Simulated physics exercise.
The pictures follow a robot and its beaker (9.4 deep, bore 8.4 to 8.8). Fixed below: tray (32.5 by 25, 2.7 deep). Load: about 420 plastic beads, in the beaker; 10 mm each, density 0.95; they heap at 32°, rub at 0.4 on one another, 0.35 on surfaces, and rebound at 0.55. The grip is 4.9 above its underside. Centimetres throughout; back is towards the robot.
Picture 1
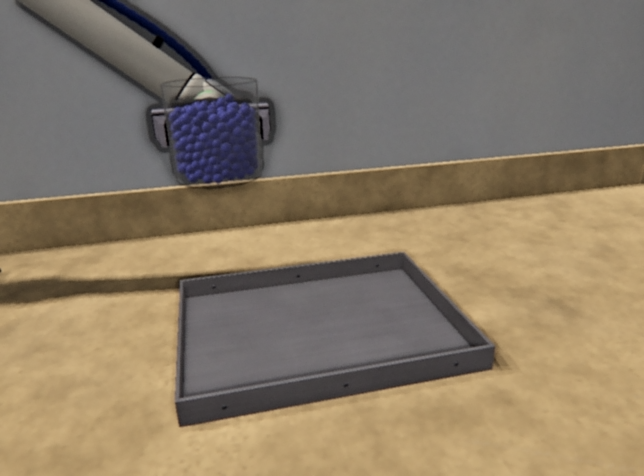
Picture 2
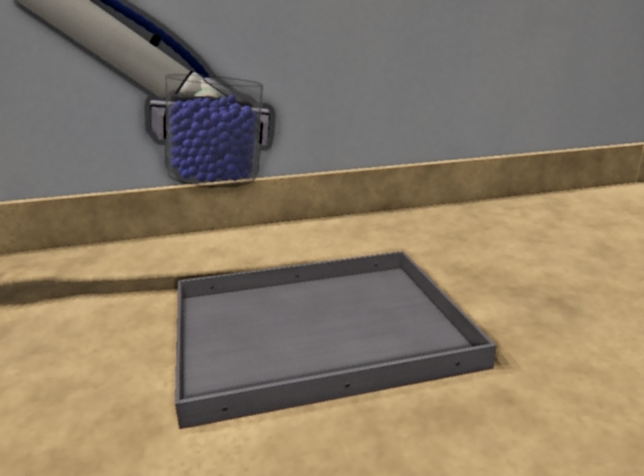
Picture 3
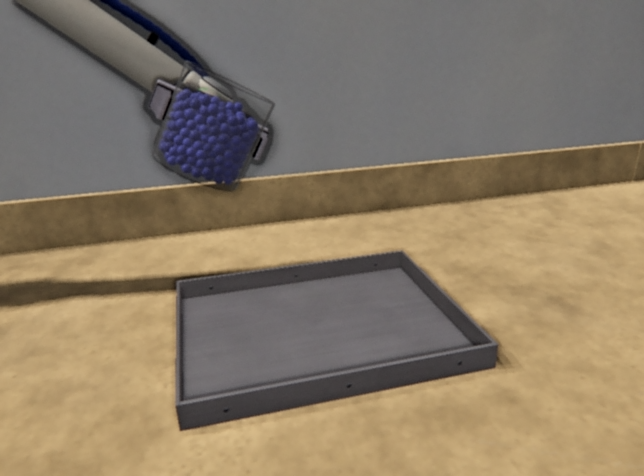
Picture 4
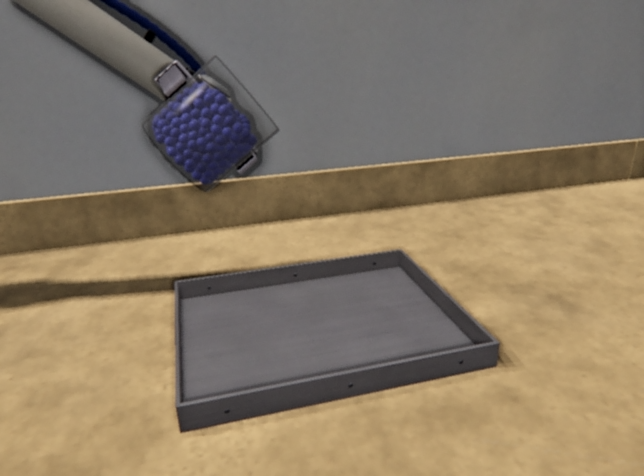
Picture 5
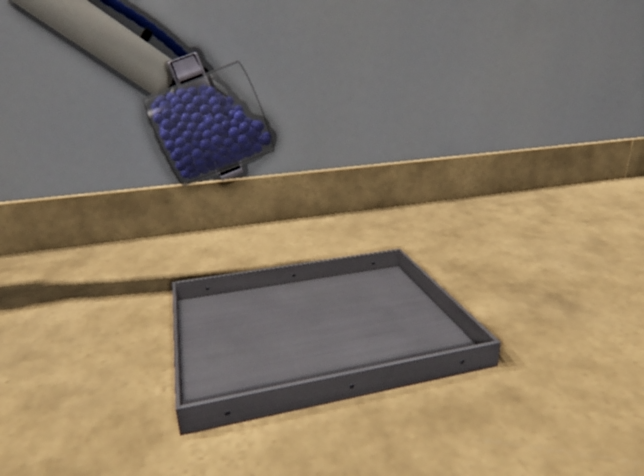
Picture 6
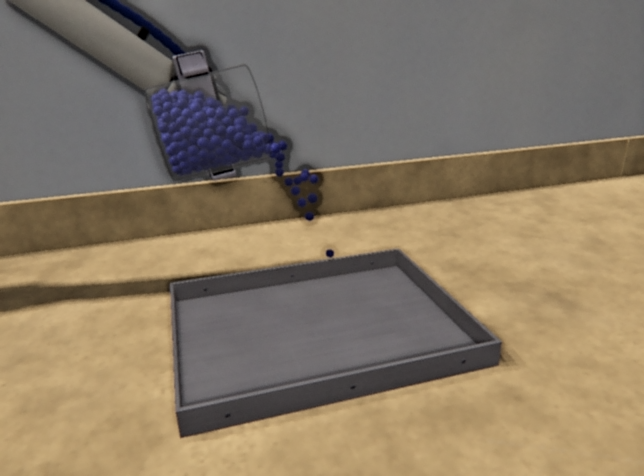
Clear beaker of blue beads tilting to the right on a robot arm, first beads dropping above an empty grey tray.
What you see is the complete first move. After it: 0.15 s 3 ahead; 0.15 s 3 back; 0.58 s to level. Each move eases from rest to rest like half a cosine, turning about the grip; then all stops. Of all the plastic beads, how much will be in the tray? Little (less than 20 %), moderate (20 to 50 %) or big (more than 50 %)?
A moderate share, 20 to 50 %, ends in the tray.
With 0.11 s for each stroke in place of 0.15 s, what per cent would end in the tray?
It would be near 40 per cent.
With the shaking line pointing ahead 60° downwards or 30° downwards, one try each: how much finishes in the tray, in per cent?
About 15 and 25 per cent.
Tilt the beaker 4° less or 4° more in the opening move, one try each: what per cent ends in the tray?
About 20 and 35 per cent.
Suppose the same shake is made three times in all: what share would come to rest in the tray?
Then about 55 per cent.
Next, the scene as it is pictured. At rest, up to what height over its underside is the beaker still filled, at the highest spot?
About 7.5 cm.
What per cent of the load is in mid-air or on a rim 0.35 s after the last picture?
Roughly 14 per cent.
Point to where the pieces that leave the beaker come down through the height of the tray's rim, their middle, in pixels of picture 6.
Near (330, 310).
Then, 0.35 s after the last picture, tilted 79° forward, highest piece 27 above the table; 317 in the beaker, 46 in the tray, 57 in flight or on a rim.
Then, 0.70 s after the last picture, tilted 17° forward, highest piece 29 above the table; 300 in the beaker, 118 in the tray, 1 on the table or floor, 1 in flight or on a rim.
Then, 1.08 s after the last picture, level, highest piece 28 above the table; 300 in the beaker, 119 in the tray, 1 on the table or floor.
Then, 2.13 s after the last picture, level, highest piece 28 above the table; 300 in the beaker, 119 in the tray, 1 on the table or floor.
Final count, 300 in the beaker, 119 in the tray, 1 on the table or floor. That is 28 % in the tray.
